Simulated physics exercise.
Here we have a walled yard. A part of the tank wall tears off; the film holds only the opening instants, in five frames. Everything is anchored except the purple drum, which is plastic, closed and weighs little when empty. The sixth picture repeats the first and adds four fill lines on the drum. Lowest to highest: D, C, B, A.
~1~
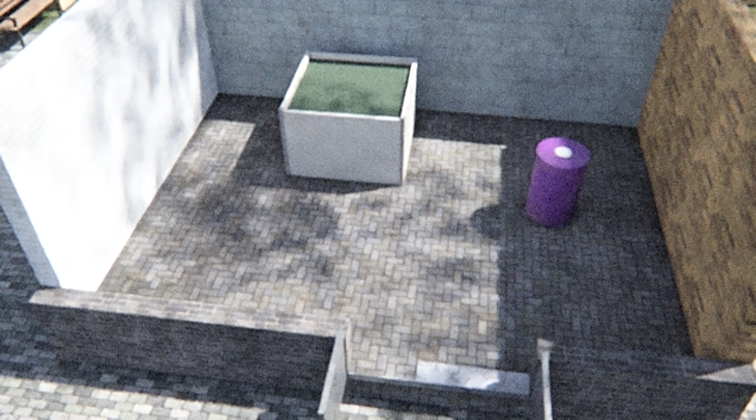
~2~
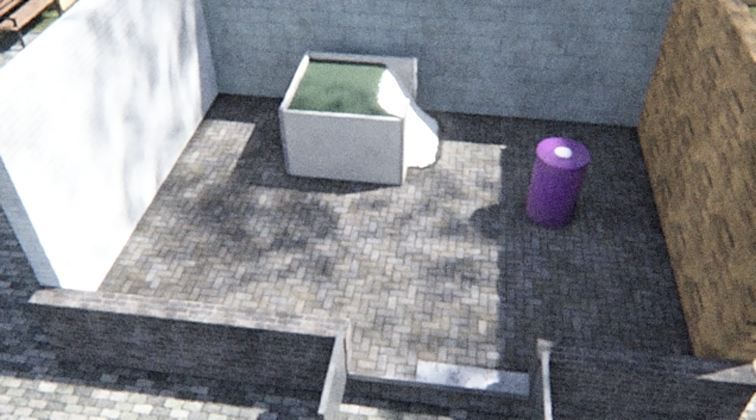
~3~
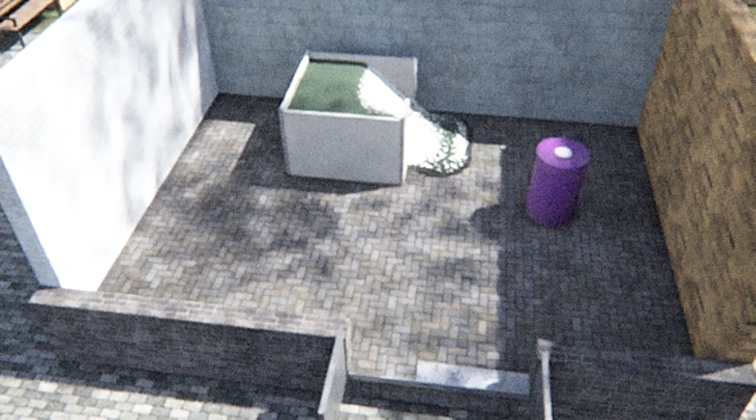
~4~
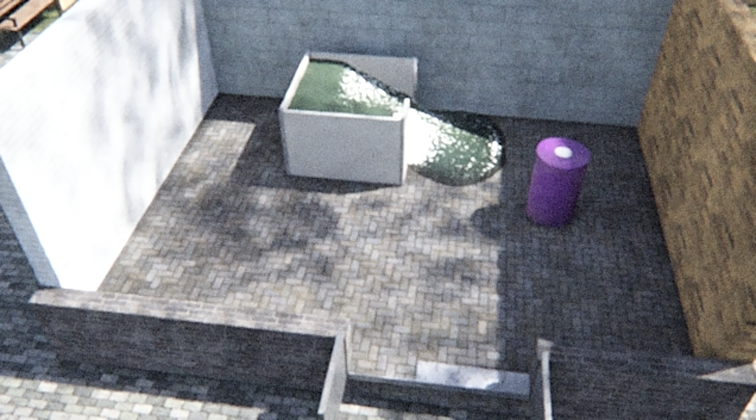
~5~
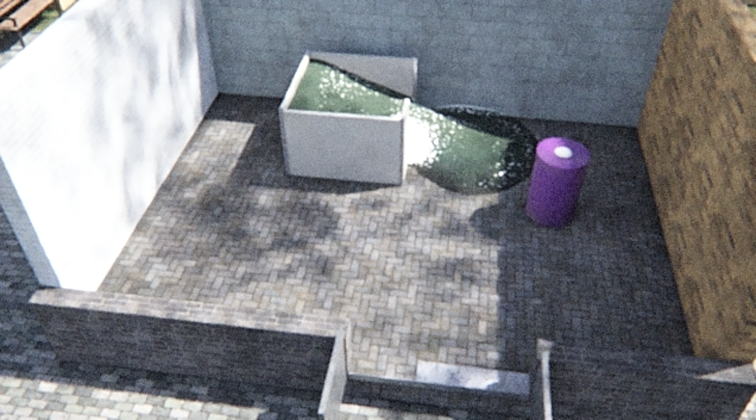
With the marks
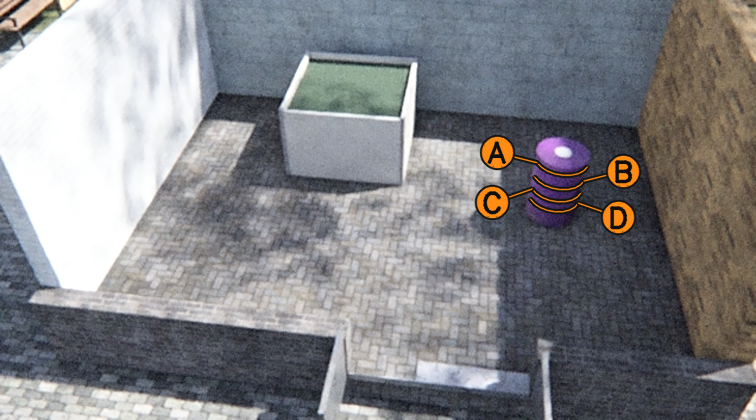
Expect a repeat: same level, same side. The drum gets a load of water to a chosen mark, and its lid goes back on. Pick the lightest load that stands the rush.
D will do.
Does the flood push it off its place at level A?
No, not at all.
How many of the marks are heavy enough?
All of them.
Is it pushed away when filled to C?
No.
On the marked copy, A at (563, 175); B at (560, 189); C at (557, 201); D at (555, 211); from the bottom up D, C, B, A.
With A, it does not move.
With B, it does not move.
With C, it does not move.
With D, it does not move.
